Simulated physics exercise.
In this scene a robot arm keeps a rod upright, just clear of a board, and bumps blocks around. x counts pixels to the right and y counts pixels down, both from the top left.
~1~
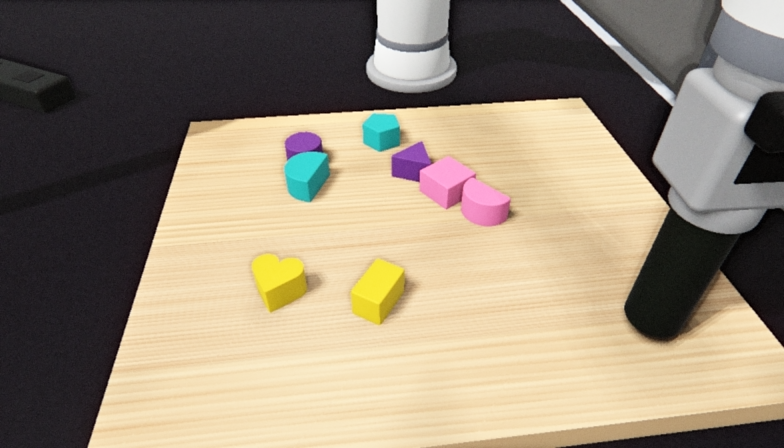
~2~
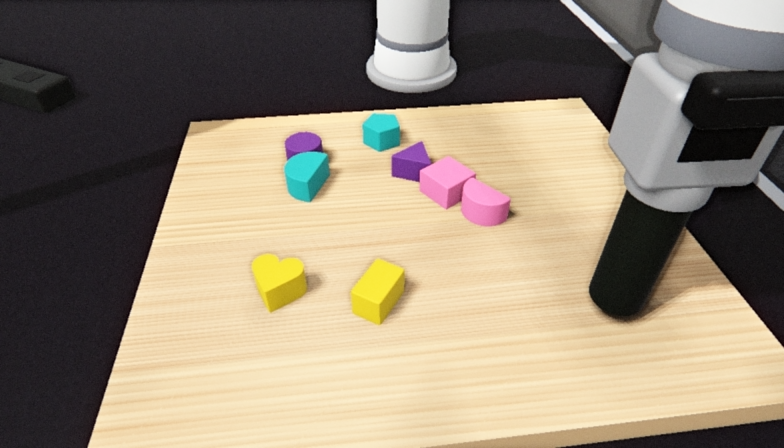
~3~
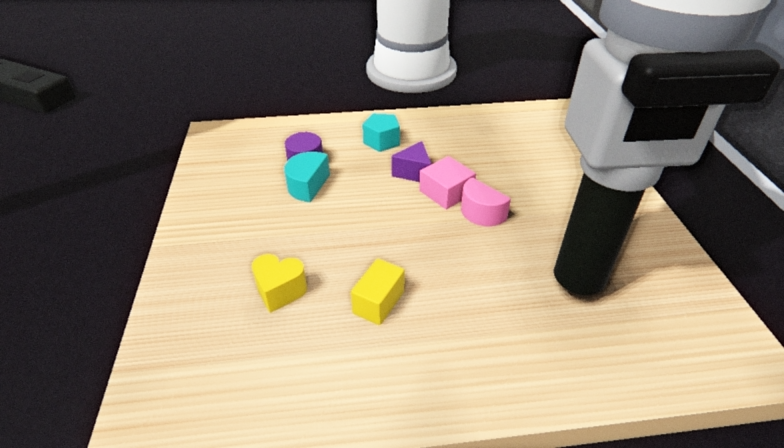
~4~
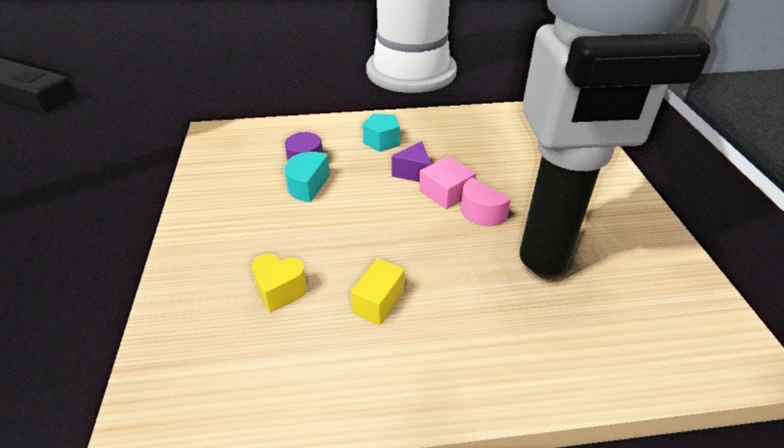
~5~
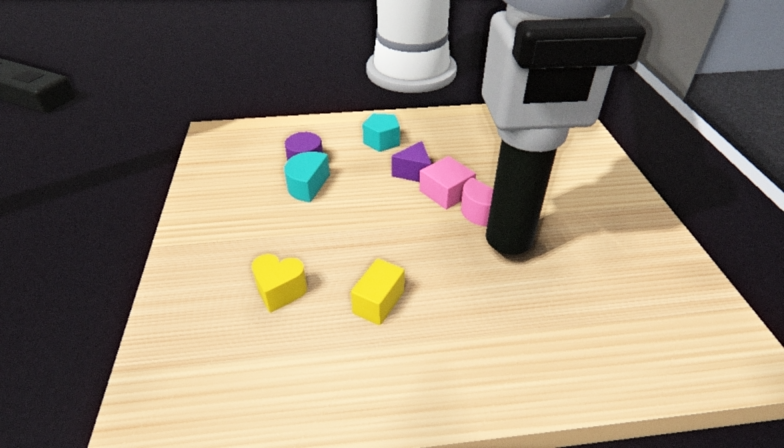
A robot arm with a black rod moved steadily left and slightly away across a wooden board, coming in close beside the pink D-shaped block, while all the colorful blocks stayed still.
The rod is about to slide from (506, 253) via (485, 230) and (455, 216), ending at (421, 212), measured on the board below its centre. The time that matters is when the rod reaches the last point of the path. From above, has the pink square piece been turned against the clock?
I'd say yes.
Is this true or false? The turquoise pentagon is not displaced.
It is true.
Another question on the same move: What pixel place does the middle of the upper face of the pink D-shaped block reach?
It will end up at (482, 177).
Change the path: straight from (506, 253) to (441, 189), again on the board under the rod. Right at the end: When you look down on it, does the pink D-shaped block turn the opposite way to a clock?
No
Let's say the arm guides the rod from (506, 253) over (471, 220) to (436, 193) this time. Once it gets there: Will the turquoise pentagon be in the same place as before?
I expect so.
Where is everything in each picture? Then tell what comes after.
Lower end of the rod at (652, 316), tops of blocks, turquoise pentagon at (382, 121), purple triangle at (415, 153), pink square piece at (448, 171), pink D-shaped block at (484, 192), in the first frame.
Rod at (616, 296), blocks as before, in the second frame.
Rod at (579, 276), blocks as before, in the third frame.
Rod at (544, 257), blocks as before, in the fourth frame.
Rod at (509, 239), turquoise pentagon at (382, 121), purple triangle at (415, 153), pink square piece at (448, 171), pink D-shaped block at (484, 192), in the fifth frame.
On the path given first. One third of the way, rod at (487, 216); purple triangle at (412, 151); pink square piece at (444, 166), turned 30° anticlockwise; pink D-shaped block at (480, 181).
Two thirds of the way, rod at (456, 202); purple triangle at (411, 151); pink square piece at (444, 165), turned 35° anticlockwise; pink D-shaped block at (482, 177).
At the end, rod at (422, 198); turquoise pentagon not moved; purple triangle at (411, 151); pink square piece at (444, 165), turned 35° anticlockwise; pink D-shaped block at (482, 177).
